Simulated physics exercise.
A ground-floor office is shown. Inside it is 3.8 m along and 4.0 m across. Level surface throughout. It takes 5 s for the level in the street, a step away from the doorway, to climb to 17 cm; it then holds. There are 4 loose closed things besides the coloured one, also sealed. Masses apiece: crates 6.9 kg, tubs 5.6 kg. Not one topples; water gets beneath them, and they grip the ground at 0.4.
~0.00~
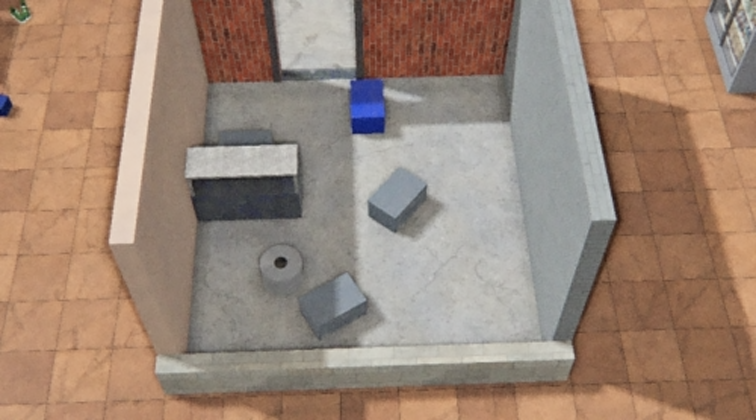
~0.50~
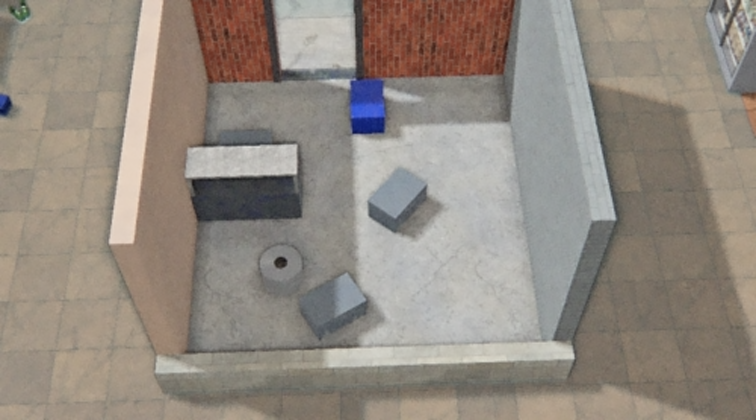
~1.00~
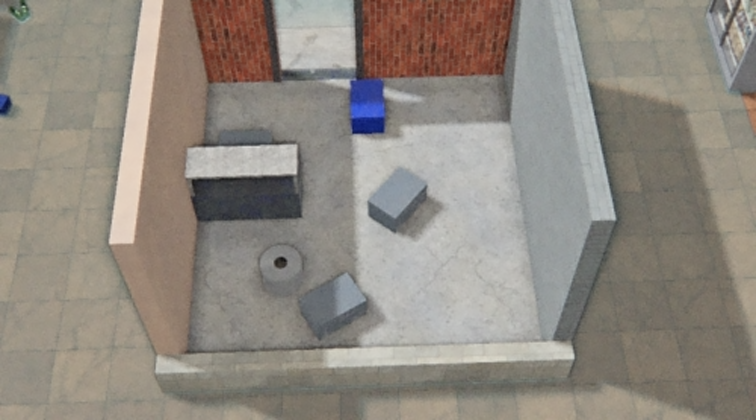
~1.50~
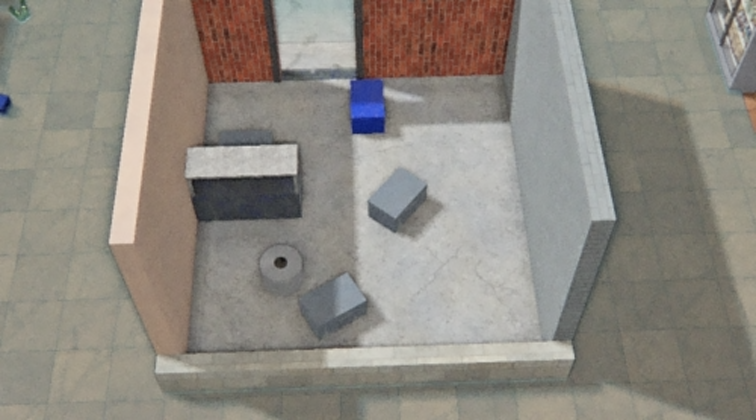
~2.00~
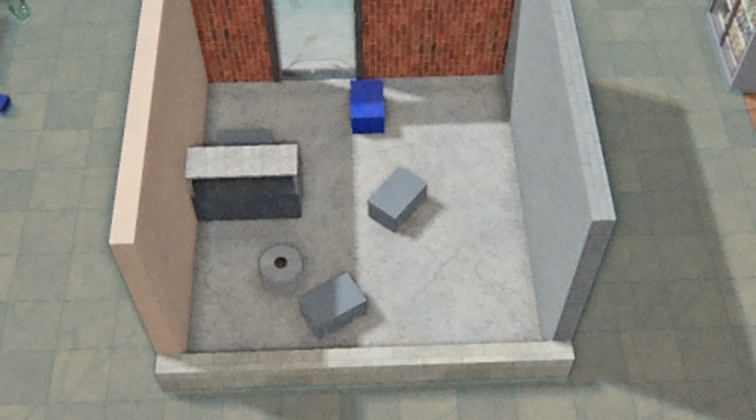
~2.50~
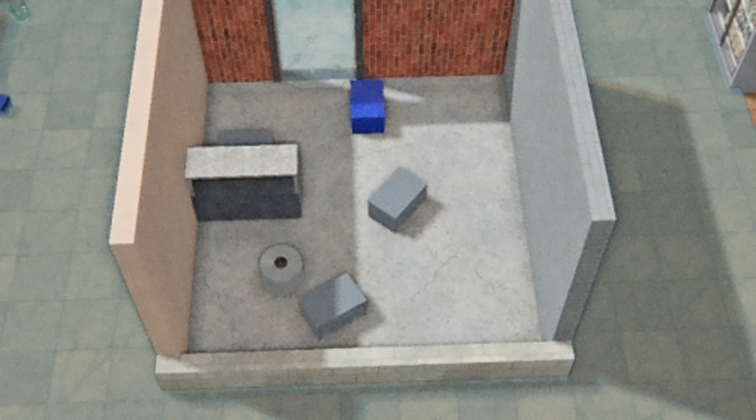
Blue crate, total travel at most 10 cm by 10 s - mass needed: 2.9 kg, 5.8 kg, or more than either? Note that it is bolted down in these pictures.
More than either.
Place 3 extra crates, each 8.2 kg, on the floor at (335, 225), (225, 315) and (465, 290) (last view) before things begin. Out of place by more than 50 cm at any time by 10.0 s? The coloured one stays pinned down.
Taking them in turn, the first is beyond the line, the second inside the line and the third inside the line.
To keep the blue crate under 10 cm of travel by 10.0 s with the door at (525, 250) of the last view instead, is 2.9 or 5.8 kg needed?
Lab note: Upper mass required.
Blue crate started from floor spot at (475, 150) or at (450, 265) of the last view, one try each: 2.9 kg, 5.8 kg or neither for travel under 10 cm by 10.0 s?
Note, in order: Heavier only OK; none OK.
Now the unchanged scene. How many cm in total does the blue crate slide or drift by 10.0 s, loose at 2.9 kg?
80 cm, roughly.
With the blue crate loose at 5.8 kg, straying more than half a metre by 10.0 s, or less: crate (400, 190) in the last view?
That one is beyond half a metre, as it turns out.
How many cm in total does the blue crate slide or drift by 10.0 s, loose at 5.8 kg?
Roughly 60 centimetres.
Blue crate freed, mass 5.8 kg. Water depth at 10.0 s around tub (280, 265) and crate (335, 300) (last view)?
Depth approx. 1 cm / 4 cm.
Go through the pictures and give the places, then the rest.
The blue crate at (367, 98) rests on the ground; water covers 0.0 m2; 0 of 5 have shifted, in the first picture.
The blue crate at (367, 98), on the bottom; 0.0 m2 under water; 0 of 5 have shifted, in the second picture.
The blue crate at (367, 98) rests on the ground; water covers 0.0 m2; 0 of 5 have shifted, in the third picture.
The blue crate at (367, 98) rests on the ground; water covers 0.0 m2; 0 of 5 have shifted, in the fourth picture.
The blue crate at (367, 98) rests on the ground; water covers 0.0 m2; 0 of 5 have shifted, in the fifth picture.
The blue crate at (367, 98) rests on the ground; water covers 0.1 m2; 0 of 5 have shifted, in the sixth picture.
After 3.5 s the blue crate would be 0 cm from its start with 2.9 kg and 0 cm from its start with 5.8 kg; 1 cm of water round it then.
After 4.5 s the blue crate would be 21 cm from its start with 2.9 kg and 18 cm from its start with 5.8 kg; 2 cm of water round it then.
After 7.0 s the blue crate would be 75 cm from its start with 2.9 kg and 56 cm from its start with 5.8 kg; 2 cm of water round it then.
After 10.0 s the blue crate would be 78 cm from its start with 2.9 kg and 59 cm from its start with 5.8 kg; 2 cm of water round it then.
